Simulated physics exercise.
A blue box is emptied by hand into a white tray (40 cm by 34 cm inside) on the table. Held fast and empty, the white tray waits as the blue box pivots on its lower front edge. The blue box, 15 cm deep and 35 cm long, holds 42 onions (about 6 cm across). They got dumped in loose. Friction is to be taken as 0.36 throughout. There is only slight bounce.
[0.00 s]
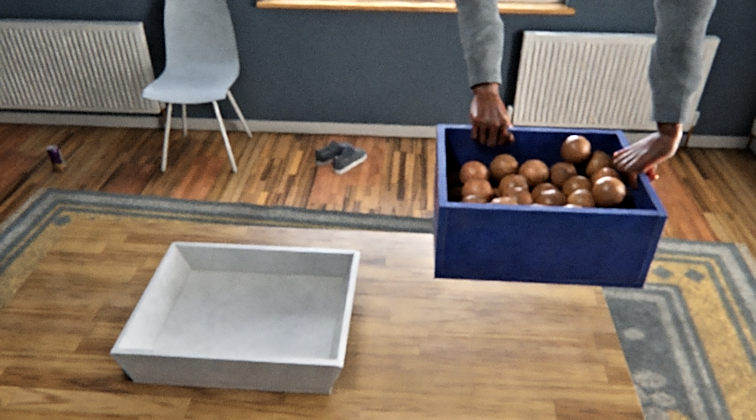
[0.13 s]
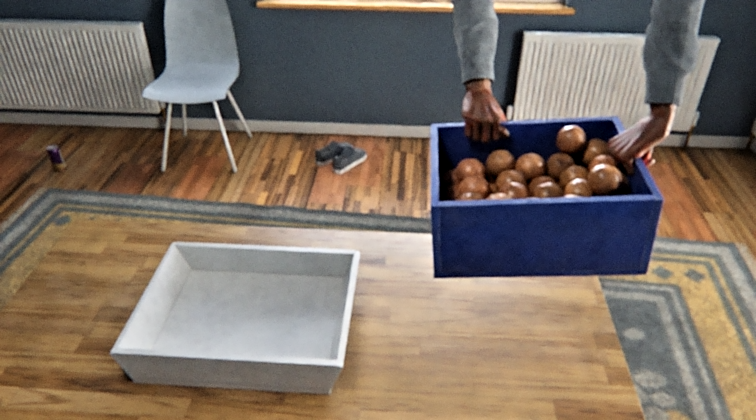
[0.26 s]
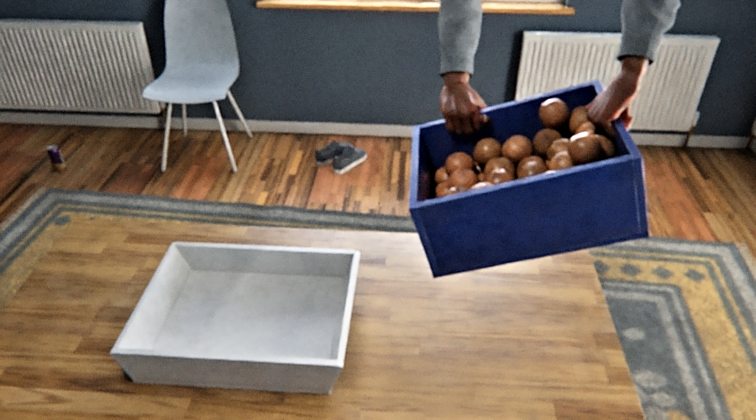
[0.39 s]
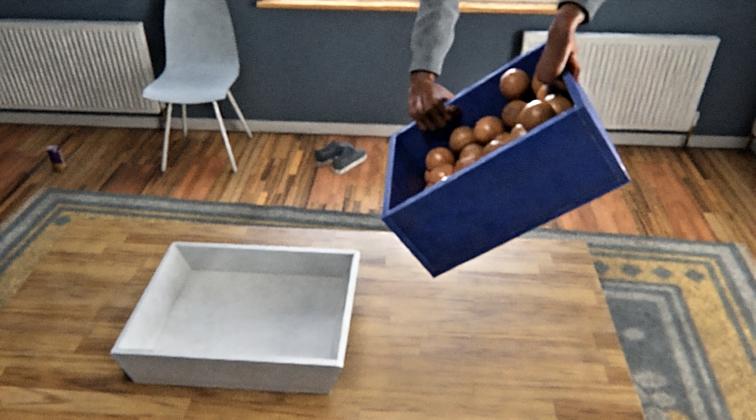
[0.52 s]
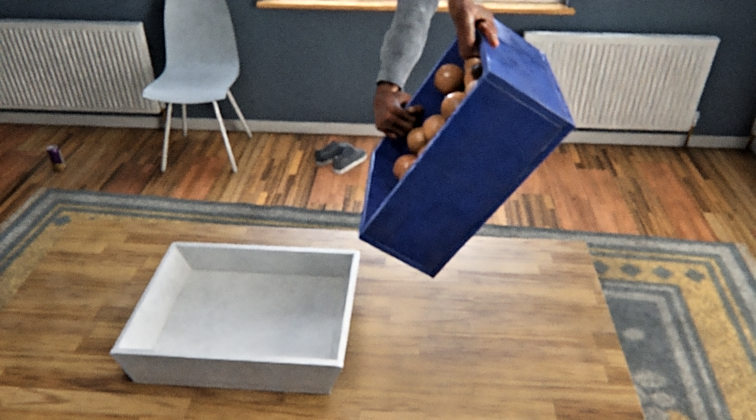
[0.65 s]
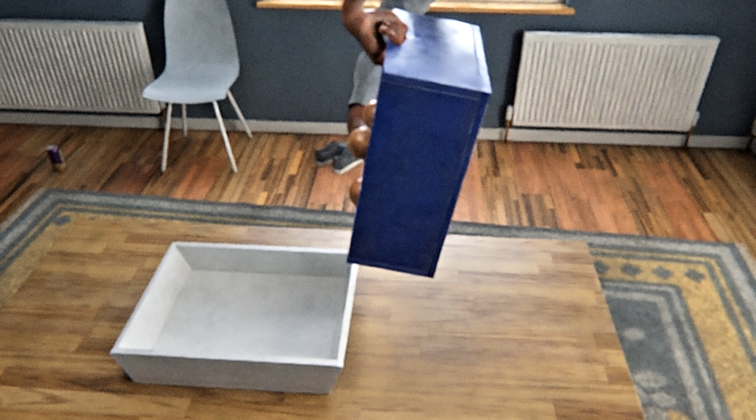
To begin with, two hands hold an upright blue box of round brown objects above a wooden surface, to the right of an empty white tray. The hands tilt the box leftward, gradually at first, then steeply, until it stands nearly on end beside the motionless tray, which remains empty.
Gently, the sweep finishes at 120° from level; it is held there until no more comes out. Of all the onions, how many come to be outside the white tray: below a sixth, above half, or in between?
The part left outside the container is smaller than a sixth.
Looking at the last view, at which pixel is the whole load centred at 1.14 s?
Centre: About (274, 299).
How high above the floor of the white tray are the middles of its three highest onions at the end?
Around 8 centimetres.
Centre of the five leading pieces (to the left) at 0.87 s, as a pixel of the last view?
Centre: About (271, 287) px.
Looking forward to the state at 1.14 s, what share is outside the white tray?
Roughly 0 percent.
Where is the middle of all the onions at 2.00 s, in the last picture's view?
Estimated centre in the last picture: (228, 315).
After 0.87 s, tilt 110°; 26 still in the blue box, 3 in the white tray and 13 in the air.
After 1.14 s, tilt 120°; 2 still in the blue box, 34 in the white tray and 6 in the air.
After 1.51 s, tilt 120°; 39 in the white tray and 3 outside the white tray.
When it is over (at 2.00 s), 39 in the white tray and 3 outside the white tray. Asked share, 3 of 42, 7 per cent.
